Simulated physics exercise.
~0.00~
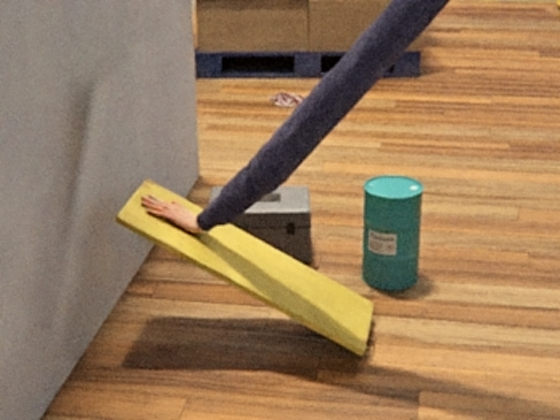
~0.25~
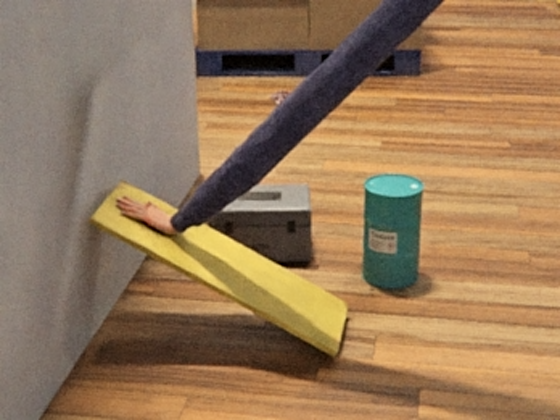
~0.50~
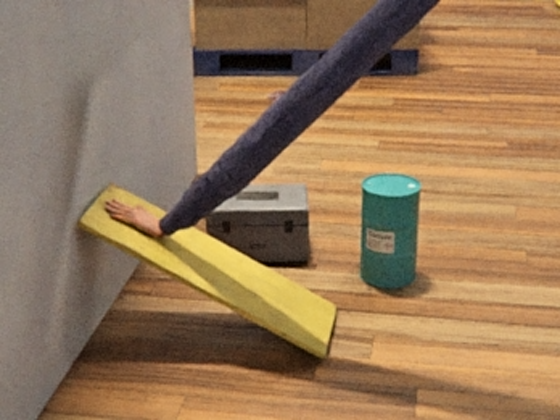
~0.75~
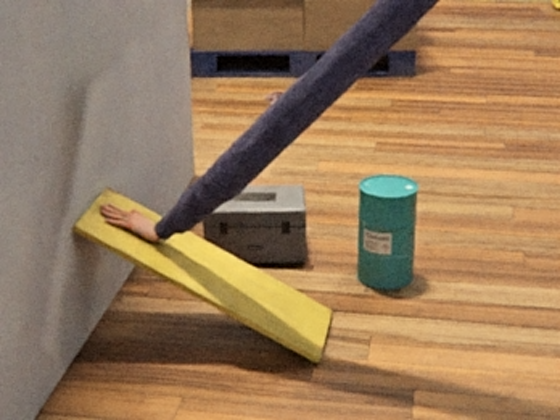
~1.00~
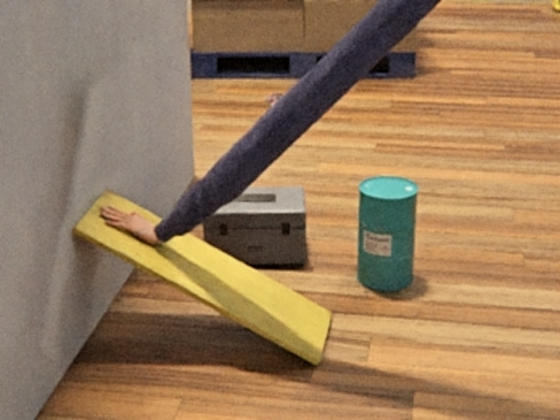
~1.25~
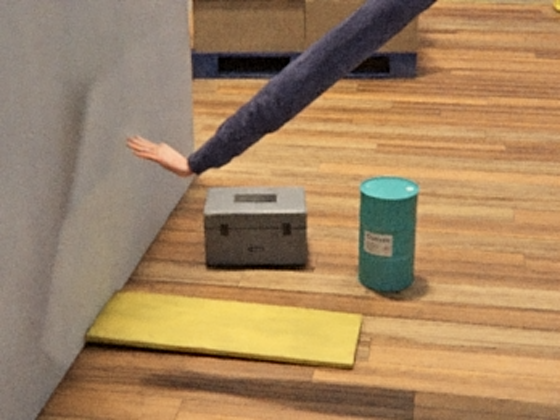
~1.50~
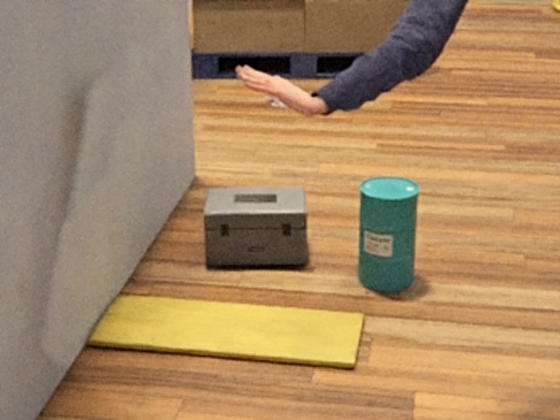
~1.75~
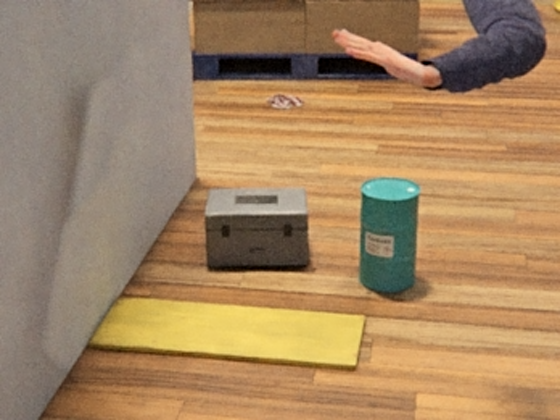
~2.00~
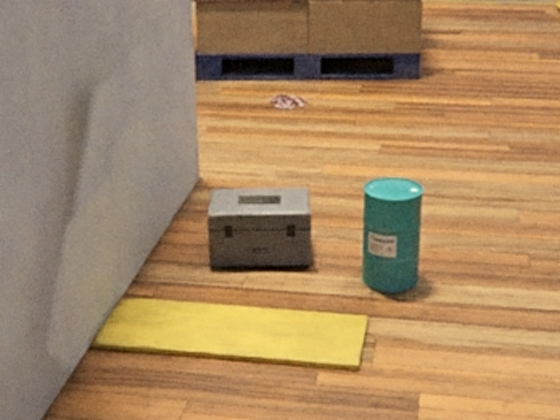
A yellow board held slanted against a wall by a hand slides flat once released.
